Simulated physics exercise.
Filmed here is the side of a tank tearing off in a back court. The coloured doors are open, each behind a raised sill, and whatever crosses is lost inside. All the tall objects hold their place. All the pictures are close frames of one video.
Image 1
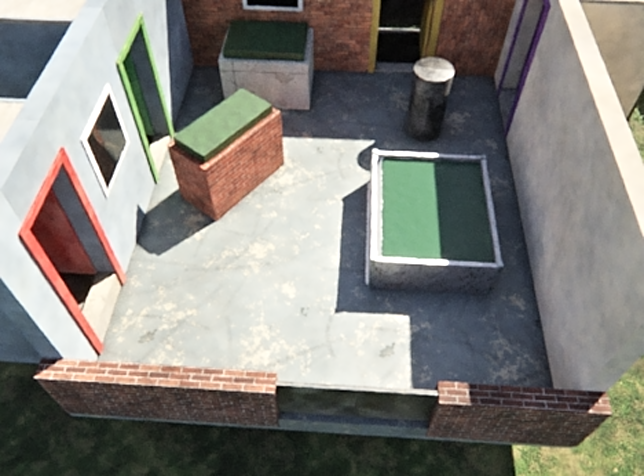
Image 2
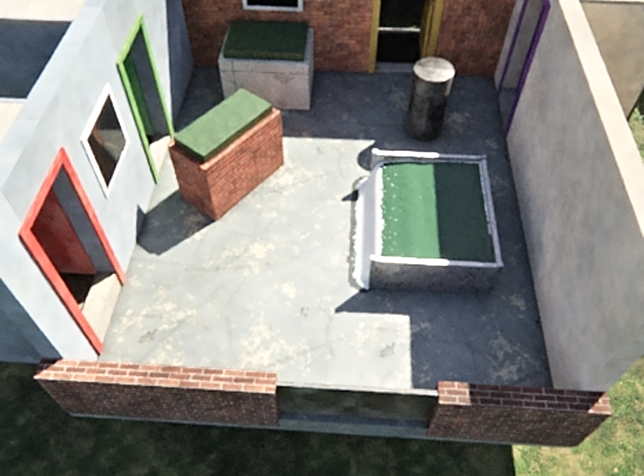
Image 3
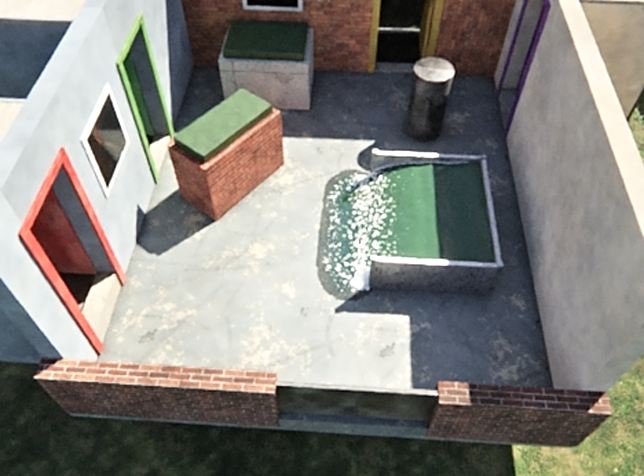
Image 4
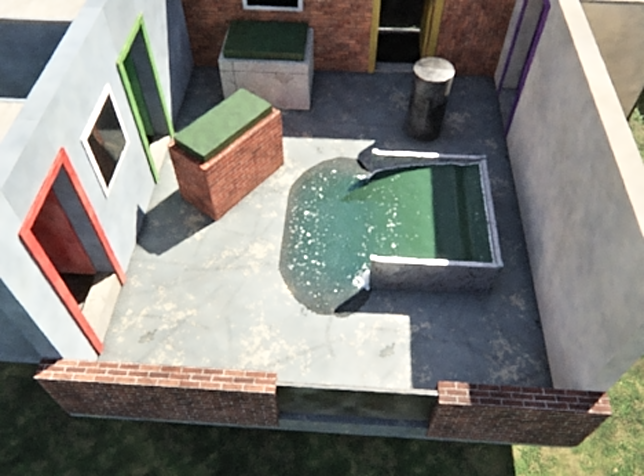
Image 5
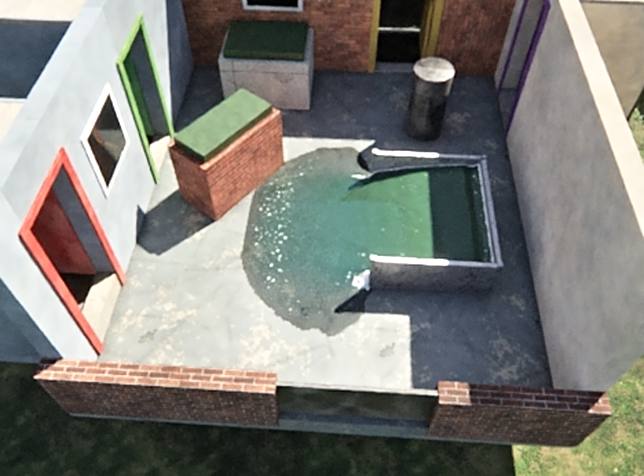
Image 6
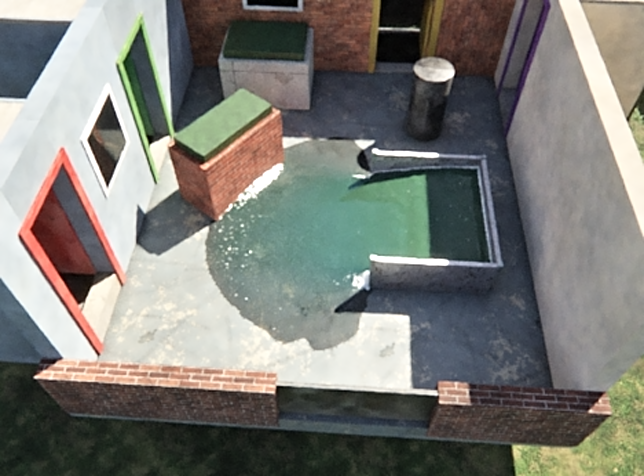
Green water bursts from the tank's left side and spreads across the courtyard to a brick block.
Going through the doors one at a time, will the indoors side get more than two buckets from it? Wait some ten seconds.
Green door: Two buckets at most; yellow door: Two buckets at most; purple door: Two buckets at most; red door: Two buckets at most.
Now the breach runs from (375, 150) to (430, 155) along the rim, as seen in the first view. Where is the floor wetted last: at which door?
It would be the door marked red.
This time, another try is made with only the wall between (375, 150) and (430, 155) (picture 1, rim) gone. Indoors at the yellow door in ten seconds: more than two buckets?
Then: Yellow goes over.
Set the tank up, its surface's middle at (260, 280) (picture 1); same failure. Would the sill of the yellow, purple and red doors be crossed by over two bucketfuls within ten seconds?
Log: Yellow door misses the mark; purple door misses the mark; red door breaks the limit.
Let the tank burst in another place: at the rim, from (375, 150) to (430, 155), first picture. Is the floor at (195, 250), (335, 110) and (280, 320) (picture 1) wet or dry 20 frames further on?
The first point is spared, the second soaked, the third spared.
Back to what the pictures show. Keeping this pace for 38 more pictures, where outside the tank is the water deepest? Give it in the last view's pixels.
Close to (526, 357).
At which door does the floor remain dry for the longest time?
The door marked purple.
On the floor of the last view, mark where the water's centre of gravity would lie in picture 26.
That comes out near (250, 251).
A moment on, water covers 35 % of the floor; the green door not reached, the yellow door not reached, the purple door not reached, the red door not reached.
Next, water covers 45 % of the floor; the green door wet at the sill, nothing in, the yellow door not reached, the purple door not reached, the red door wet at the sill, nothing in.
Then, water covers 55 % of the floor; the green door wet at the sill, nothing in, the yellow door not reached, the purple door not reached, the red door wet at the sill, nothing in.
Later, water covers 80 % of the floor; the green door wet at the sill, nothing in, the yellow door wet at the sill, nothing in, the purple door not reached, the red door wet at the sill, nothing in.
In the end, water covers 95 % of the floor; the green door wet at the sill, nothing in, the yellow door wet at the sill, nothing in, the purple door wet at the sill, nothing in, the red door wet at the sill, nothing in.
